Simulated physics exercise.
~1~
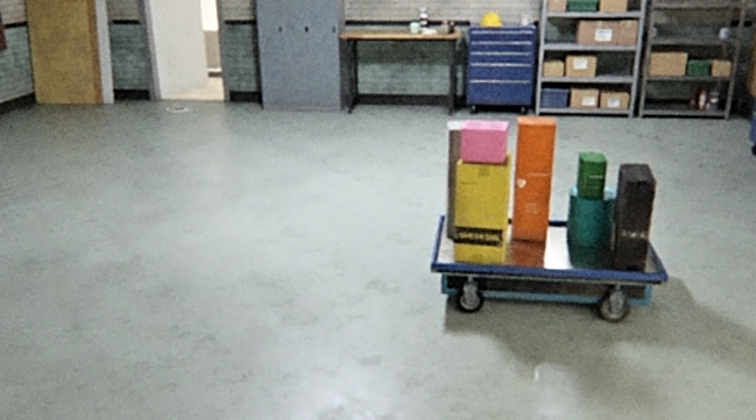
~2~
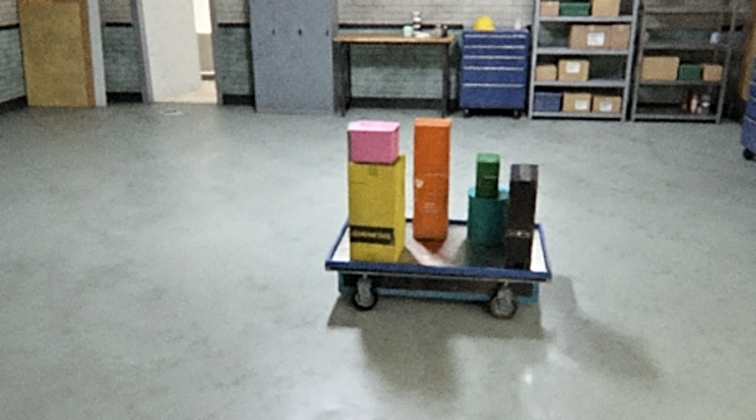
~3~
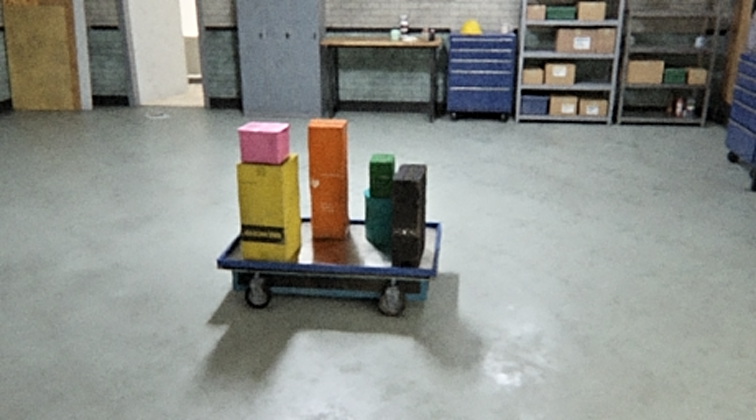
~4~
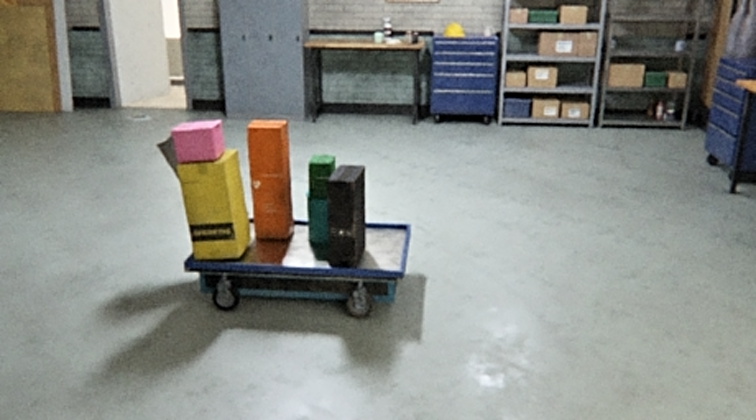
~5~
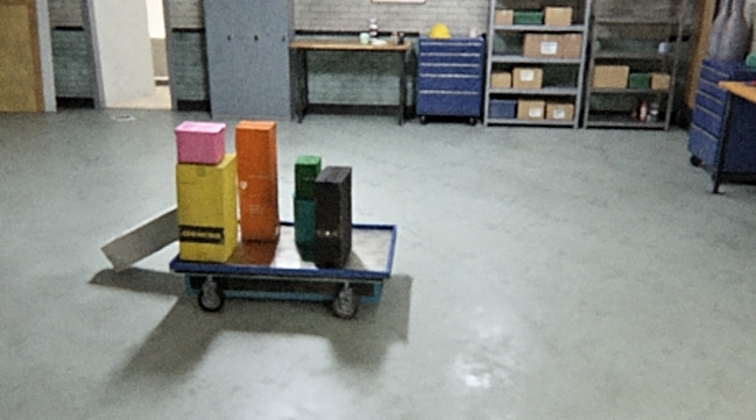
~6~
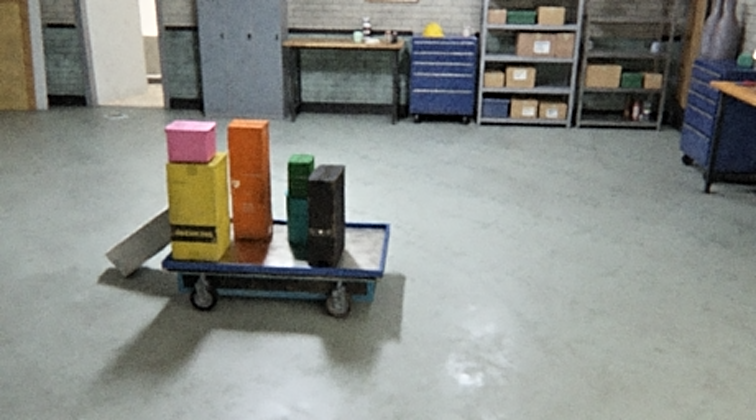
In a workshop, a loaded cart rolls left and stops as a white box topples off.
